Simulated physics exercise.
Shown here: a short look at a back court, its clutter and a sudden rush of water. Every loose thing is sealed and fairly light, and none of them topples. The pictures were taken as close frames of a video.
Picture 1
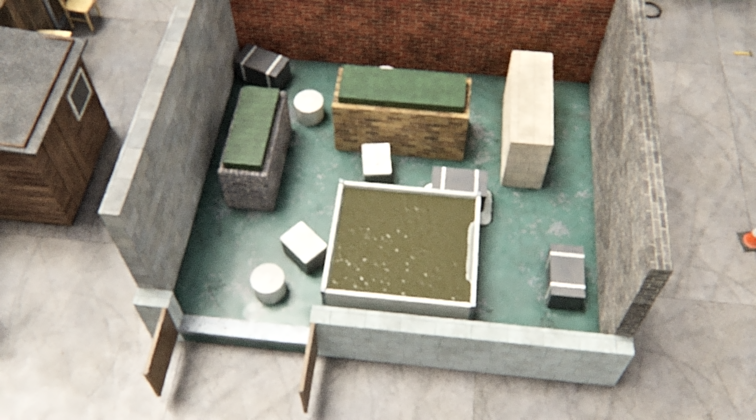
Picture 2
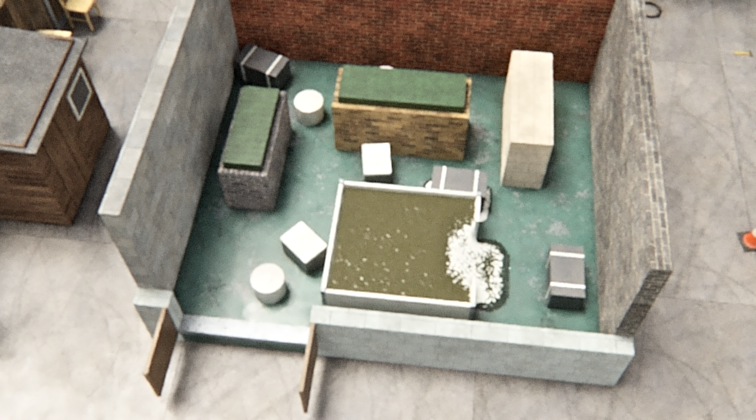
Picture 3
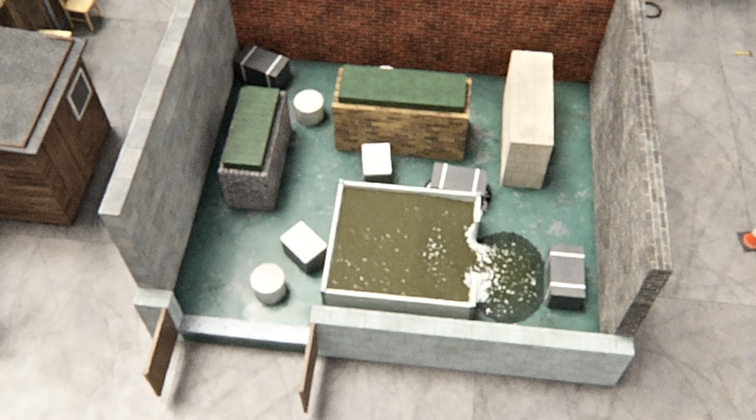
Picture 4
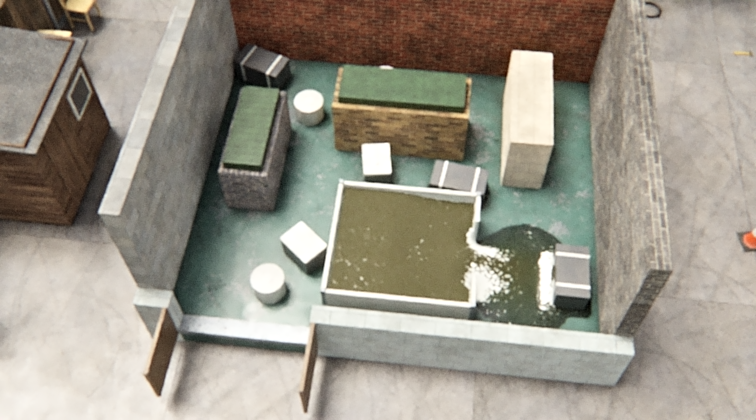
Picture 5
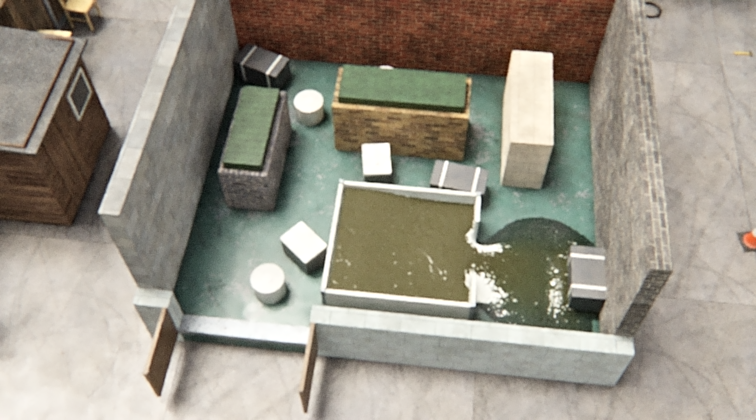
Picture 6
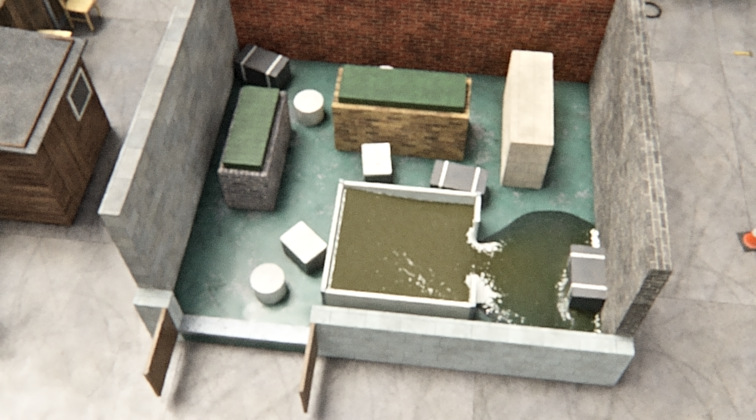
At the start, a walled court holds trunks, blocks and a square tank of murky water. Water bursts through the tank's right side in a white, foaming rush, then spreads across the green floor as a dark pool, nudging the trunk at right slightly toward the wall while the water level in the tank lowers.
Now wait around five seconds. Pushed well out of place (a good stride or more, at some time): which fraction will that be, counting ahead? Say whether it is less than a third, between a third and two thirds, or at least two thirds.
It is less than a third.
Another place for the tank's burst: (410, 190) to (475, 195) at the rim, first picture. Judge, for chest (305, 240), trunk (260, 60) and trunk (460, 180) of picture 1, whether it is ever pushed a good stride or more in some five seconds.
Travels that far, falls short, travels that far.
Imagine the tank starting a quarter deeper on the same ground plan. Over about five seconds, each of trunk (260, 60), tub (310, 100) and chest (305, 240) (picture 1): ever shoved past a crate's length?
Taking them as listed, the first stopped before it, the second stopped before it and the third stopped before it.
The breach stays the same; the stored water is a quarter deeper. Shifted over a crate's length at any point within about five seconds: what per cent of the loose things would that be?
I get 40 percent.
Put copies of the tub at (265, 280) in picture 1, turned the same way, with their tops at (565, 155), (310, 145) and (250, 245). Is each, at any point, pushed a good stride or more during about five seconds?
Displaced, stays put, stays put.
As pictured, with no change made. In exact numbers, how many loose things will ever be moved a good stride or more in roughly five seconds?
1 in total.
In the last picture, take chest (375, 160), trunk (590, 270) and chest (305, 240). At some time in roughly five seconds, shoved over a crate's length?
As listed: Less than that, yes, under that.
A moment on, 0 of 8 are well off their spots; 1 afloat.
Next, 0 of 8 are well off their spots; 1 afloat.
Later, 1 of 8 are well off their spots; 1 afloat.
In the end, 1 of 8 are well off their spots, and 1 have been at some point; 1 afloat.
